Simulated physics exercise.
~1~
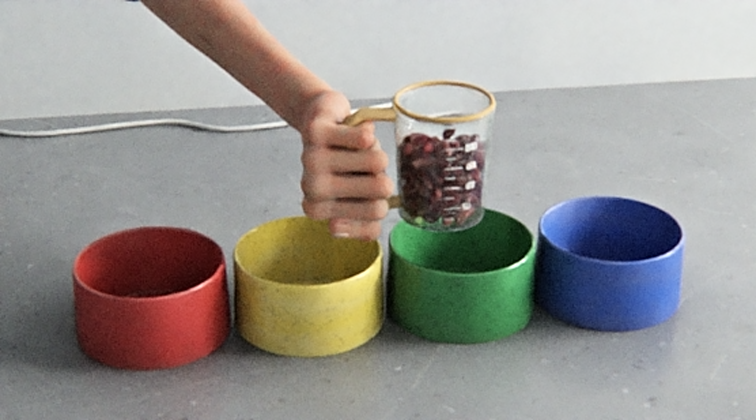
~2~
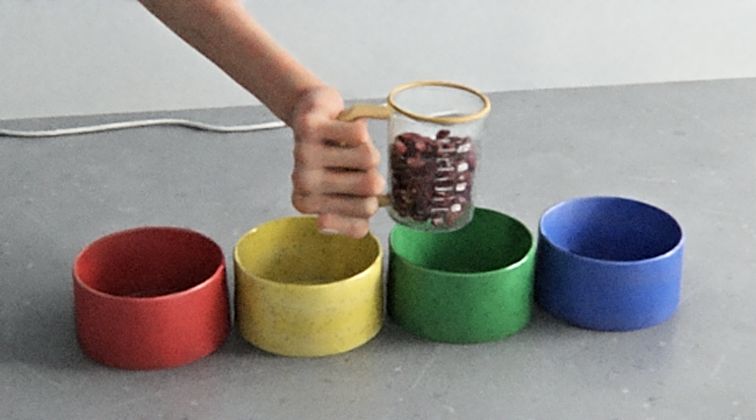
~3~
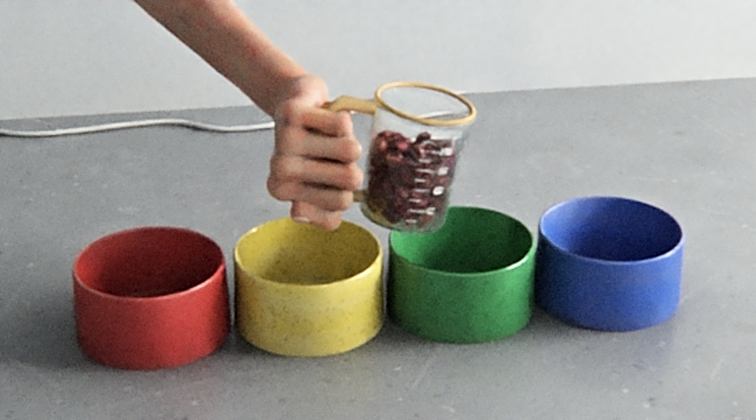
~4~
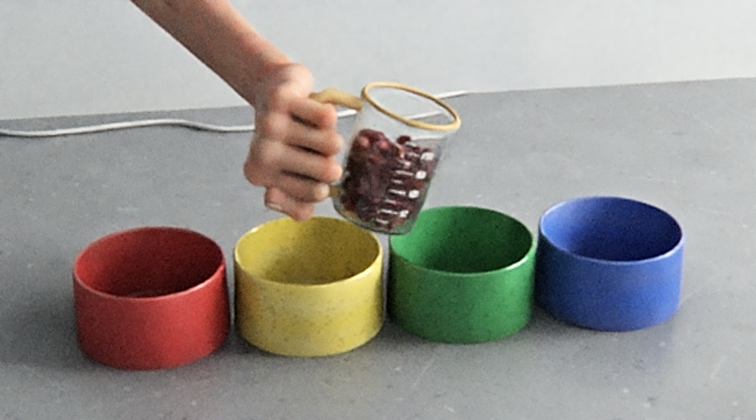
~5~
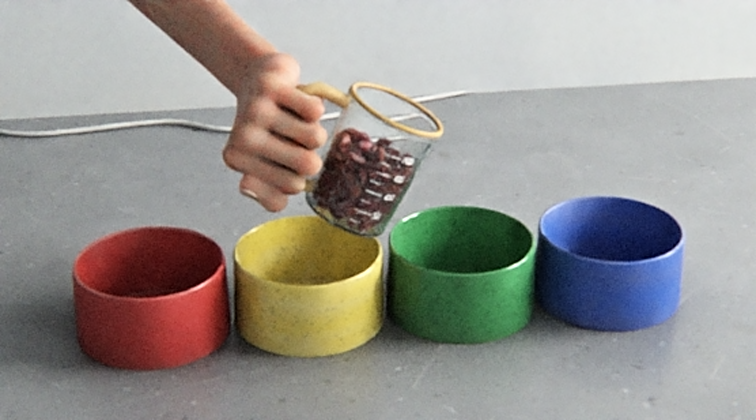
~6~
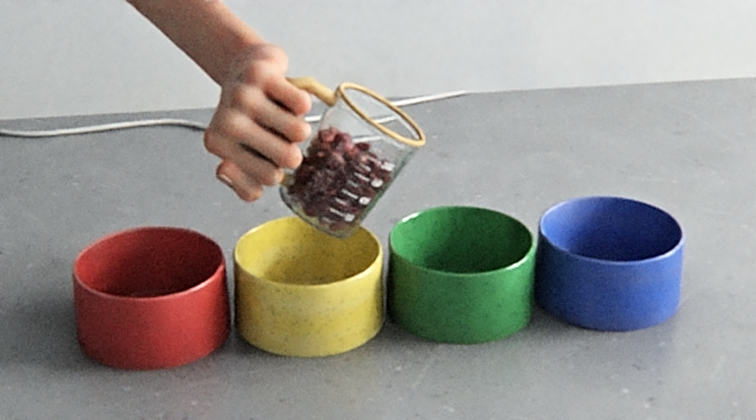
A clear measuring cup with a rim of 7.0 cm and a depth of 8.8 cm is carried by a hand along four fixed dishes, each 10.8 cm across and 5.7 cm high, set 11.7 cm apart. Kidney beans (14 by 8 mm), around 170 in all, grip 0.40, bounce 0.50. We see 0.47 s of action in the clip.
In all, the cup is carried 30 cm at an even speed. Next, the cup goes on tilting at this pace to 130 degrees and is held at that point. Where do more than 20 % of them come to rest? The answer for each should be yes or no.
Red - yes, blue - no, green - no, yellow - no, counter - no.
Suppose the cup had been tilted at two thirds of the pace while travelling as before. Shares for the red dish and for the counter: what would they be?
I'd expect red to end at 90 and the counter at 10.
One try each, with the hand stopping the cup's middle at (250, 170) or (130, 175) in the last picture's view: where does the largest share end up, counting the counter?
Top receivers, in order: Yellow and red.
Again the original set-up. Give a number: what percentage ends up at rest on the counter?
Roughly 0 in a hundred.
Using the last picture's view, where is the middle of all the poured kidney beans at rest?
My guess is close to (155, 309).
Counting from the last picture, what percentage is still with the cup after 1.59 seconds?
My guess is near 0 per cent.
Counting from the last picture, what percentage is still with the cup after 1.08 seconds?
Roughly 55 in a hundred.
Then, 0.65 s after the last picture, tilt 85 degrees; cup holds 100 %.
Then, 1.08 s after the last picture, tilt 120 degrees; cup holds 55 %, red 40 %, yellow 5 %.
Then, 1.59 s after the last picture, tilt 130 degrees; cup holds 0 %, red 95 %, yellow 5 %.
In the end, red 95 %, blue 0 %, green 0 %, yellow 5 %, counter 0 %.
